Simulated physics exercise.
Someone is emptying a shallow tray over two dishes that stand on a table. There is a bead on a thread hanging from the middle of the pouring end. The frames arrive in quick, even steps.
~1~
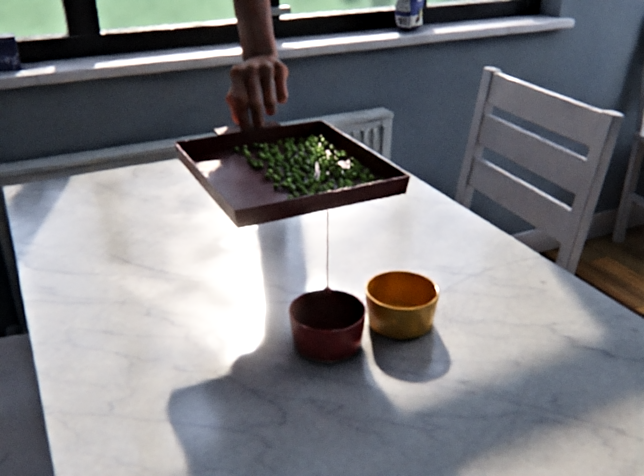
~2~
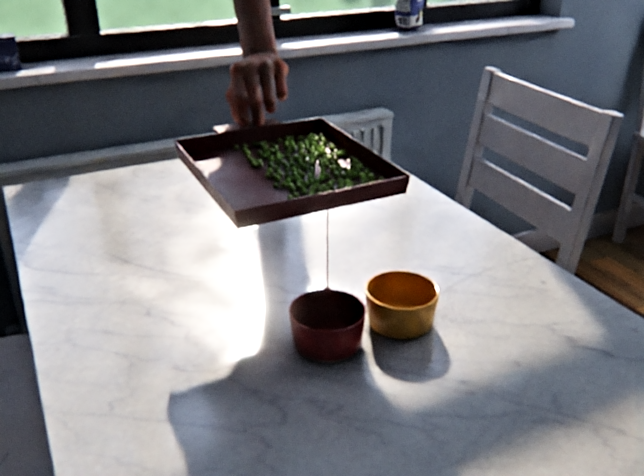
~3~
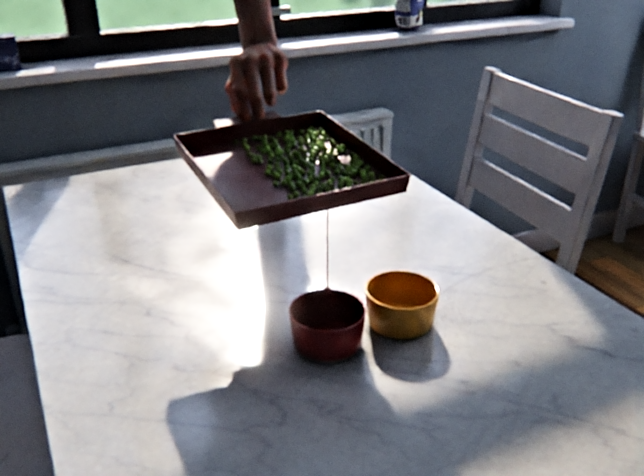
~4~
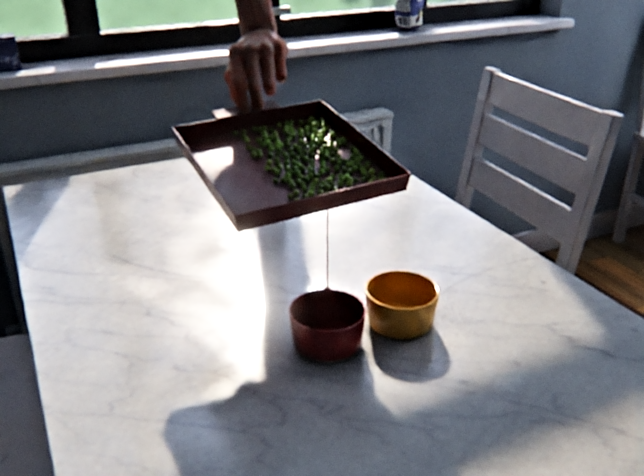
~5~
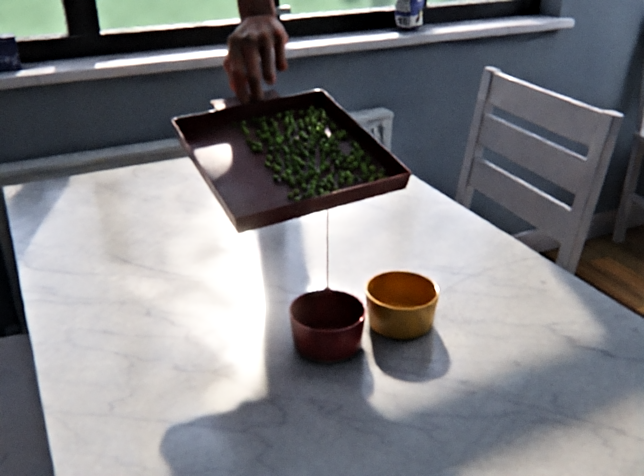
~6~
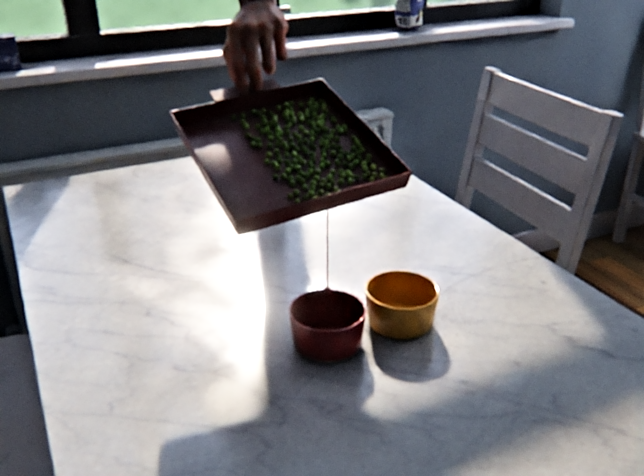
A hand reaches in from the top of the view and grips the far side of a shallow dark reddish-brown tray, seen from slightly above a pale marbled table beside a window. Green dried peas cover part of the tray, a thread hangs beneath it, and a red dish sits left of a yellow one, with a white chair at right. The hand steadily raises the tray's far side, tilting it towards the viewer and slightly to the left, while the dishes and camera stay still.
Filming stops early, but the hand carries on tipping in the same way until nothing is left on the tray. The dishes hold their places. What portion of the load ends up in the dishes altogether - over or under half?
I expect the catch to be short of a majority.
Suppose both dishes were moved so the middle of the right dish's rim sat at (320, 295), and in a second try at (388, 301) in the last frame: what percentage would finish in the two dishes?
Roughly 50% on the first try and 30% on the second.
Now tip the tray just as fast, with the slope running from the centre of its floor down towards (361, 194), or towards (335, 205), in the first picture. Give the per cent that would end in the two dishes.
Roughly 100 percent, then 40 percent.
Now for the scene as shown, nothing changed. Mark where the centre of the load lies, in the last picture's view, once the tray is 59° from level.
I'd put the middle of the pieces at roughly (299, 199).
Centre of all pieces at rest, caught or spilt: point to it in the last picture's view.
Around (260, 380), give or take.
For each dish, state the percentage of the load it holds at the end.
Left dish around 0, right dish around 0, both in a hundred.
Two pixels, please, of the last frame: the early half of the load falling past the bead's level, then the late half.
Earlier portion about (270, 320); later portion about (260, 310).
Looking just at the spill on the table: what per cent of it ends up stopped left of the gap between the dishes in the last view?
Left share: Close to 100 %.
Just after the last frame, tray tipped steeply; almost all on the tray; just a few outside both; just a few in the air.
A moment on, tray tipped right over; roughly two thirds on the tray; about a tenth outside both; roughly a quarter in the air.
Further on, tray tipped past a quarter turn; about a tenth in the left dish; almost all outside both.
When it is over, tray tipped past a quarter turn; about a tenth in the left dish; not one in the right dish; almost all outside both.
